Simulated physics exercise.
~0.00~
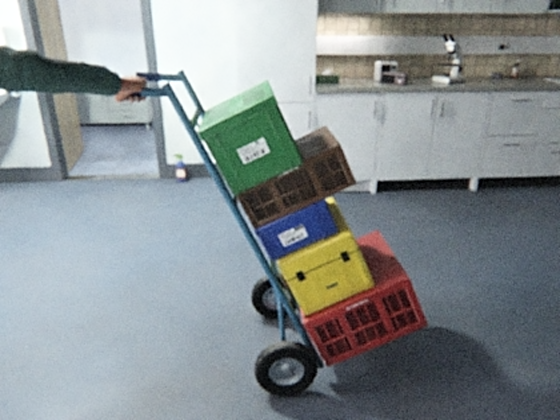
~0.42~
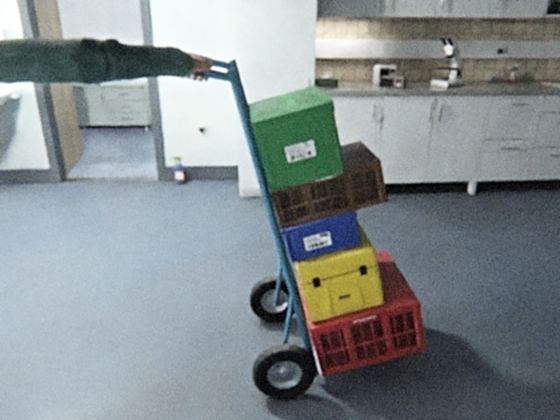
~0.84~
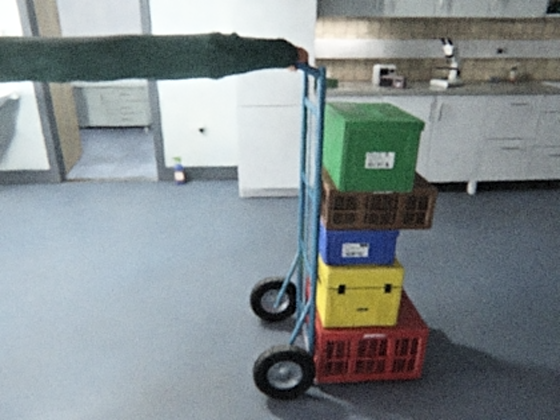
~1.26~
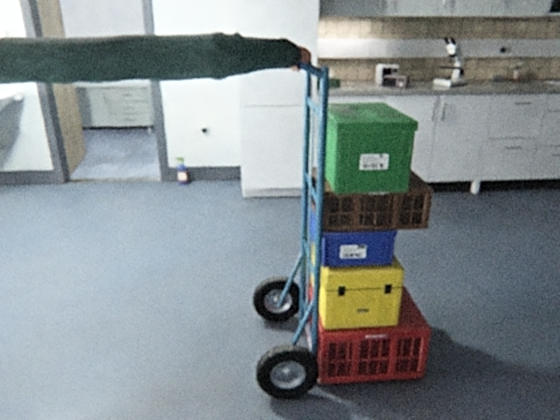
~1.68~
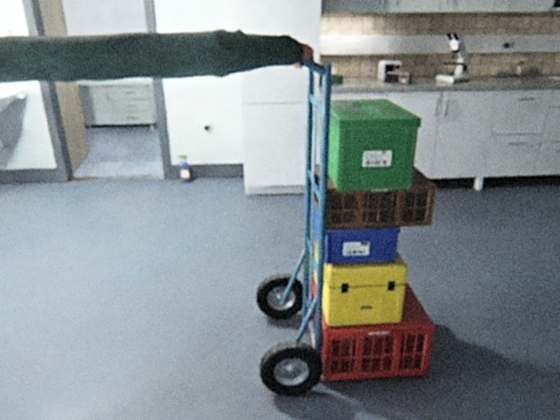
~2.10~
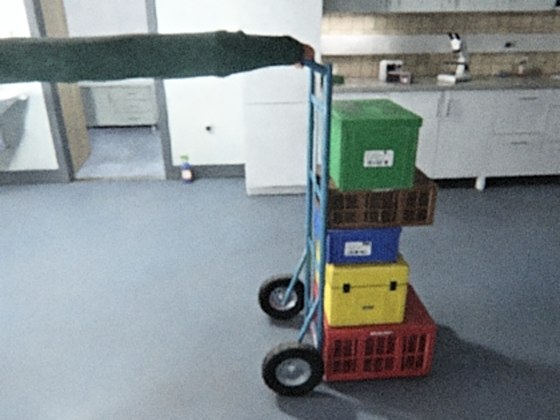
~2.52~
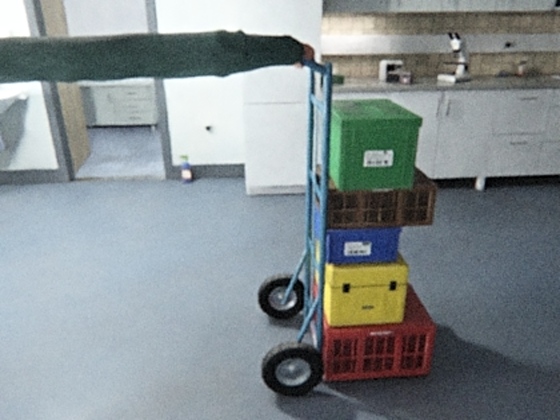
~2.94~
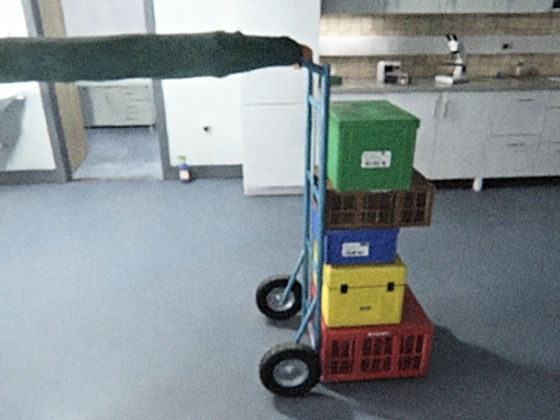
An arm tips a loaded hand truck upright, and its stacked crates and boxes stay standing.
